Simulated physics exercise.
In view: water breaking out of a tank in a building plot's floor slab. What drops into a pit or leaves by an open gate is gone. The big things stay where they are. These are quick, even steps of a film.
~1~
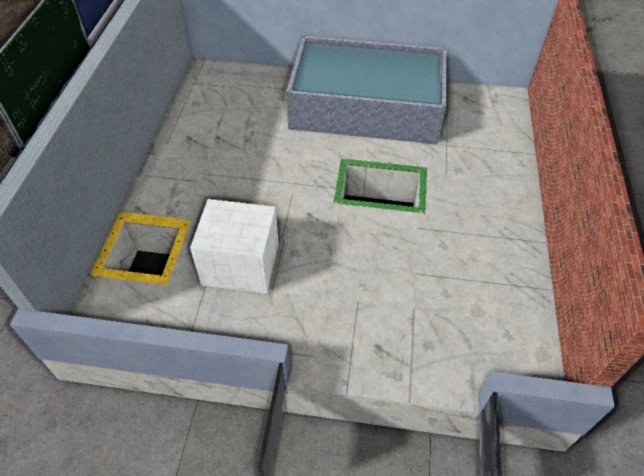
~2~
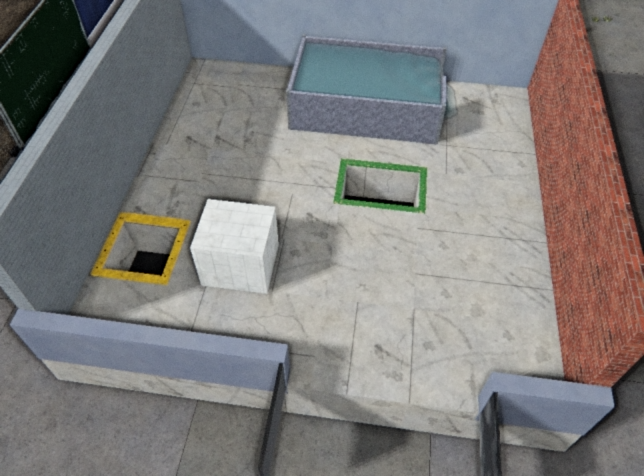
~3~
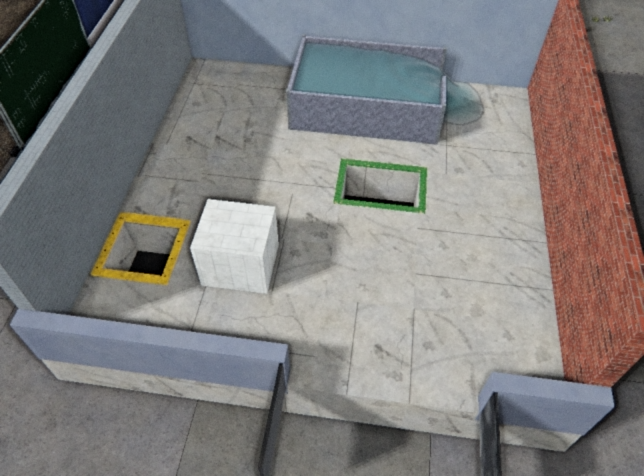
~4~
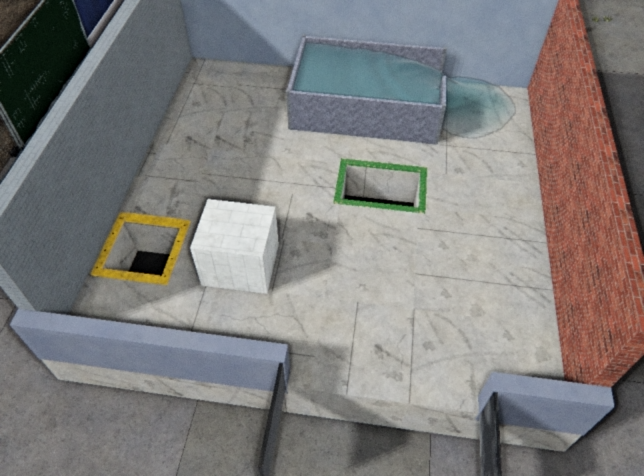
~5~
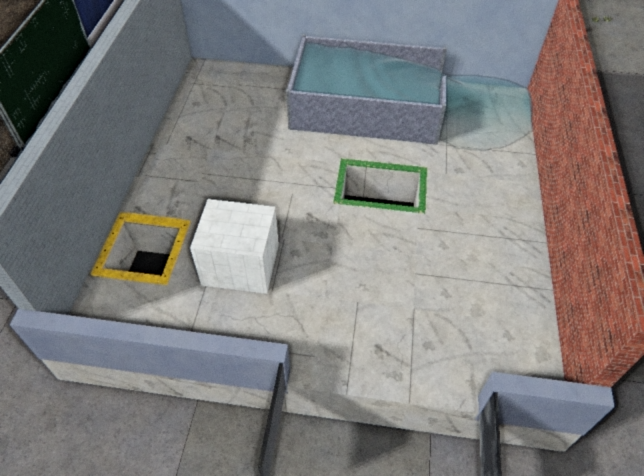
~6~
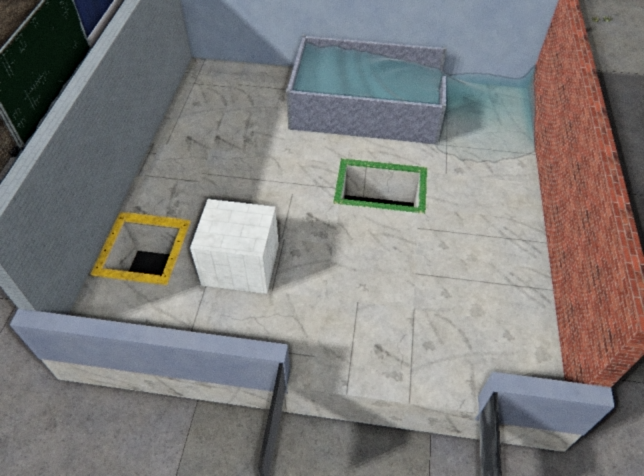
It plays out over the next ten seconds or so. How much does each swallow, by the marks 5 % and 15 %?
In the end: The gate takes over 15 %; the green pit takes from 5 to 15 %; the yellow pit takes under 5 %.
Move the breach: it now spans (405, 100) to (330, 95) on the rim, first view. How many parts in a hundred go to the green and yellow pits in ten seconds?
Parts in a hundred: Green 60, yellow 4.
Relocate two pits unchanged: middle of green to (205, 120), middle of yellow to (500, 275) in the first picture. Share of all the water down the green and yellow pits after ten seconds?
Per cent: Green 2, yellow 25.
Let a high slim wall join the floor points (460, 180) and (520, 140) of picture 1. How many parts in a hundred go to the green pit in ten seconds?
Parts in a hundred: Green 25.
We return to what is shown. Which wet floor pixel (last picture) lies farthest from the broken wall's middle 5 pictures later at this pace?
At about (538, 217).
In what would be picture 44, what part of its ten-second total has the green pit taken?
I make it 70 per cent.
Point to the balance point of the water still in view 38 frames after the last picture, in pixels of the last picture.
Roughly at (406, 159).
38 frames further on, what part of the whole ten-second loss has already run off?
I make it 55 per cent.
A moment on, water covers 10 % of the floor; the gate 0 %, the green pit 0 %, the yellow pit 0 %.
Next, water covers 20 % of the floor; the gate 0 %, the green pit 0 %, the yellow pit 0 %.
Then, water covers 45 % of the floor; the gate 1 %, the green pit 2 %, the yellow pit 0 %.
Later, water covers 60 % of the floor; the gate 14 %, the green pit 5 %, the yellow pit 0 %.
In the end, water covers 75 % of the floor; the gate 27 %, the green pit 7 %, the yellow pit 0 %.
